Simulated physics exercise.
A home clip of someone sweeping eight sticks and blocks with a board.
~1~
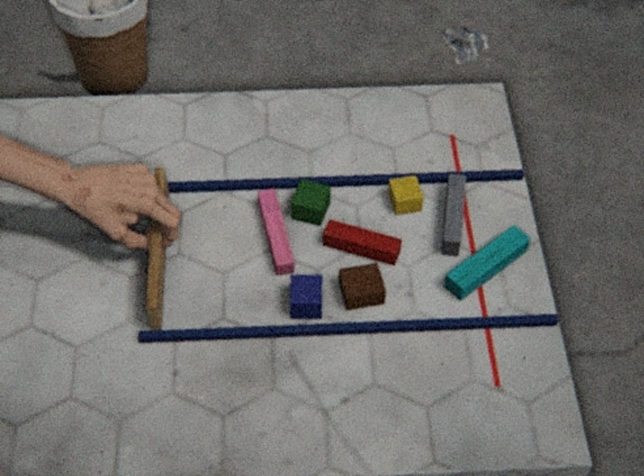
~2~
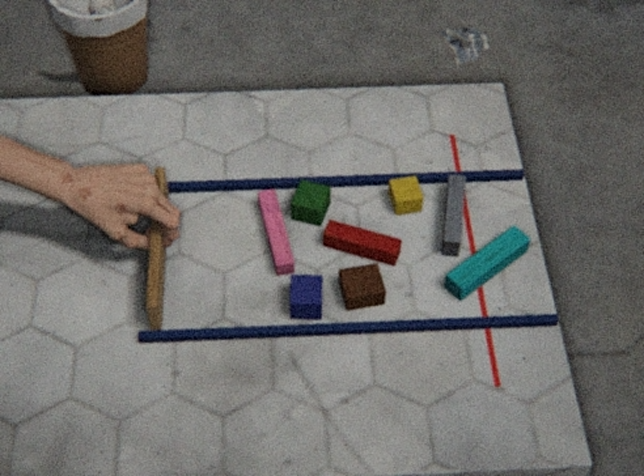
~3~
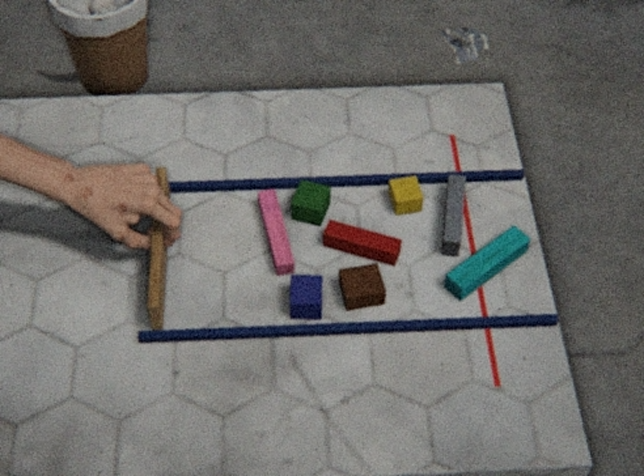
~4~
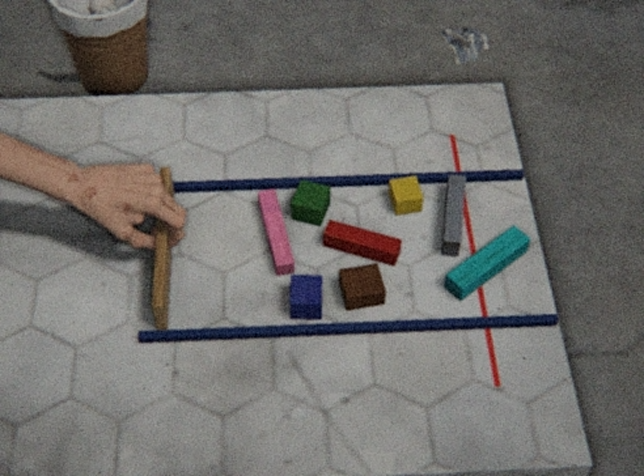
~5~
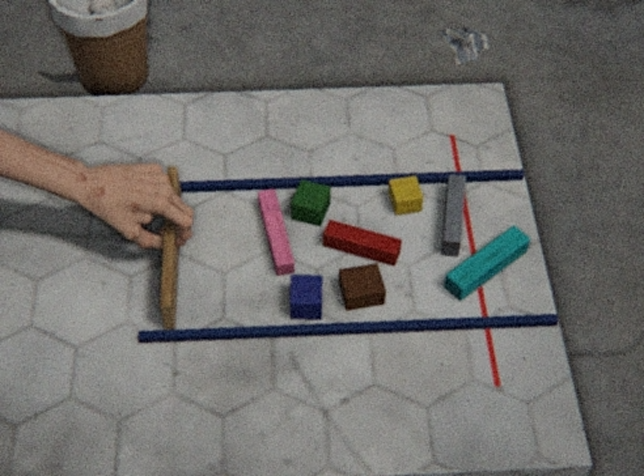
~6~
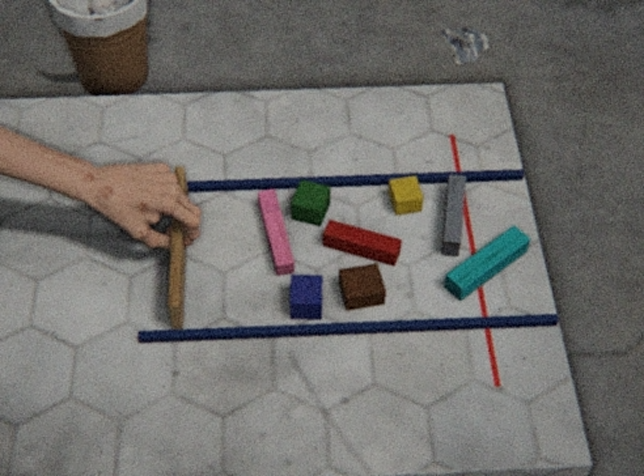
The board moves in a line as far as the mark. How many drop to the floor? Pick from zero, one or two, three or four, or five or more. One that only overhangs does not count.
The number that fall off is one or two.
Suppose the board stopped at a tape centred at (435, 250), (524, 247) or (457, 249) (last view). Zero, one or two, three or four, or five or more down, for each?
Taking them in turn, zero; five or over; one to two.
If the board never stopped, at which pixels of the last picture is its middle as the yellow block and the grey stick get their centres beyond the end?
For the yellow block at (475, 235), for the grey stick at (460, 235).
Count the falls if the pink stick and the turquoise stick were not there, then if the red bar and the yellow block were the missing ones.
First 0, then 1.
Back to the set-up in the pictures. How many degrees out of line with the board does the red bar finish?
About 15°.
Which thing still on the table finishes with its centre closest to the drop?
That is the yellow block.
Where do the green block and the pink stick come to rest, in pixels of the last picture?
The green block at (498, 192), the pink stick at (478, 224).
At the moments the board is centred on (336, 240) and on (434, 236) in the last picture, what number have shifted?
At the one place 5, at the other 8.
A little later, none off yet; turquoise stick at rest near (488, 263); grey stick at rest near (454, 215); yellow block at rest near (406, 196).
When it is over, the number that fall off is one or two; down, grey stick and turquoise stick.
